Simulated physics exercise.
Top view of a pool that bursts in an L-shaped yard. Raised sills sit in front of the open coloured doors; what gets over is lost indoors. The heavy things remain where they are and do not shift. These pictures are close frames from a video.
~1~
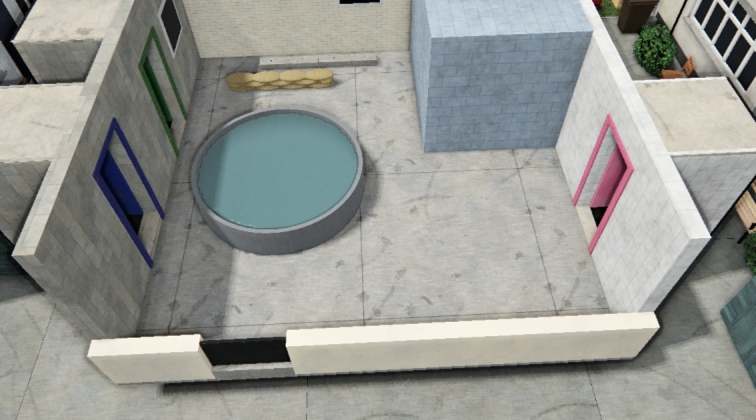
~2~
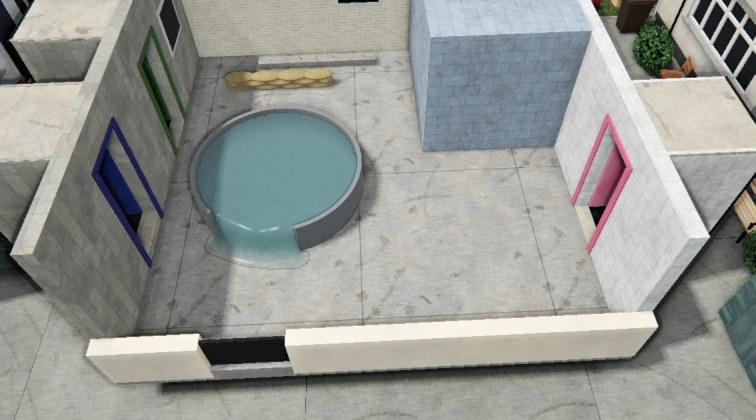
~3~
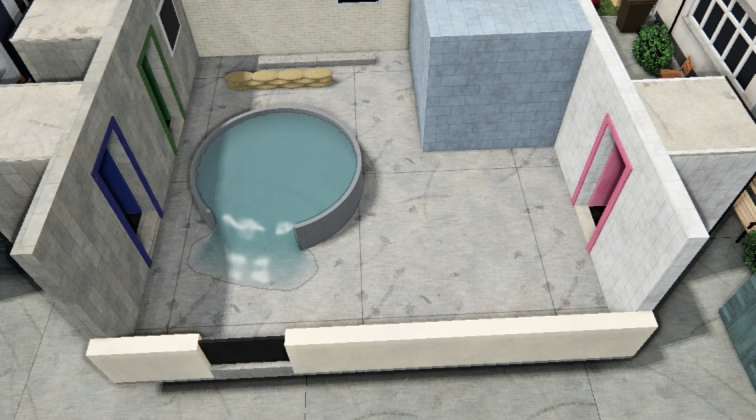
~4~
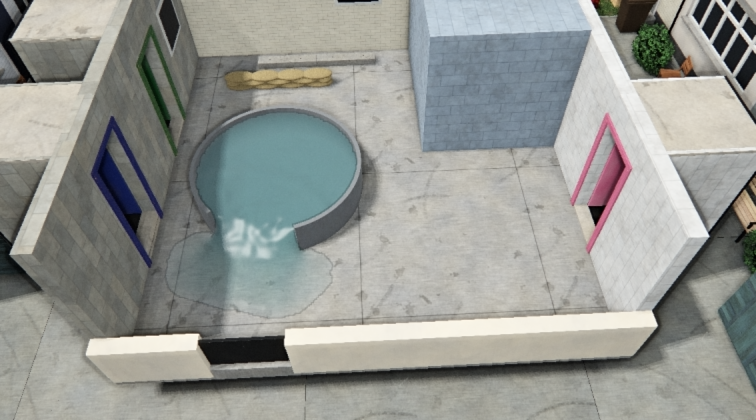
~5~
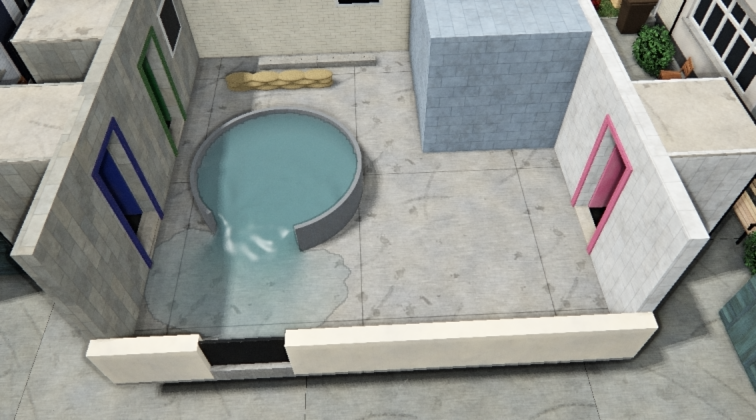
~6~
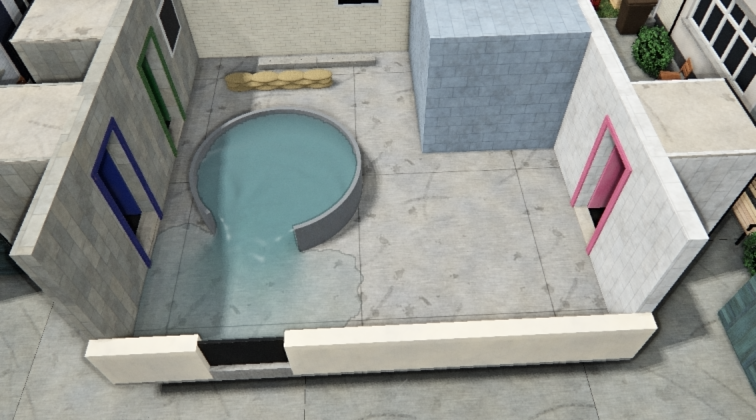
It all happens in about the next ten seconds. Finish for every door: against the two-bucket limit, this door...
The pink door surpasses it; the green door remains within it; the blue door remains within it.
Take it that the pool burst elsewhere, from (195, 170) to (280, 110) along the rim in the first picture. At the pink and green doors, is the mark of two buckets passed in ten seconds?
In brief, the pink door remains below and the green door exceeds the mark.
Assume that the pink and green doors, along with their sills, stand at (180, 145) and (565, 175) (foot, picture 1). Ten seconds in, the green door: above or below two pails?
I'd say the green one tops the limit.
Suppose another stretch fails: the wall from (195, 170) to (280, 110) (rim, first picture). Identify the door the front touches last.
My answer is the one in pink.
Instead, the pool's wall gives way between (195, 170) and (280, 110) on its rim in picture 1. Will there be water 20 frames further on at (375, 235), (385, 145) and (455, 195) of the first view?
Respectively: Parched, drenched and parched.
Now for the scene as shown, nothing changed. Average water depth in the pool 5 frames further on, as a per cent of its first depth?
About 76 per cent.
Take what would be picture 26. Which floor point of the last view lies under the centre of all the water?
Point: (272, 241).
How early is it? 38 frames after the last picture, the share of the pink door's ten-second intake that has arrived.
Share by then: About 30 in a hundred.
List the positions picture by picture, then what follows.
In the first frame, still water in the round tank at (278, 167).
In the second frame, the front is at (303, 260), out from the gap at (253, 243).
In the third frame, water pours out at (254, 245) and has run to (309, 271).
In the fourth frame, water pours out at (254, 245) and has run to (173, 280).
In the fifth frame, water pours out at (254, 246) and has run to (153, 305).
In the sixth frame, water pours out at (253, 246) and has run to (135, 330).
A moment on, water covers 15 % of the floor; the pink door not reached, the green door not reached, the blue door wet at the sill, nothing in.
Next, water covers 20 % of the floor; the pink door not reached, the green door not reached, the blue door wet at the sill, nothing in.
Then, water covers 45 % of the floor; the pink door not reached, the green door wet at the sill, nothing in, the blue door wet at the sill, nothing in.
Later, water covers 75 % of the floor; the pink door over two buckets in, the green door wet at the sill, nothing in, the blue door wet at the sill, nothing in.
In the end, water covers 95 % of the floor; the pink door far over two buckets in, the green door under two buckets in, the blue door wet at the sill, nothing in.
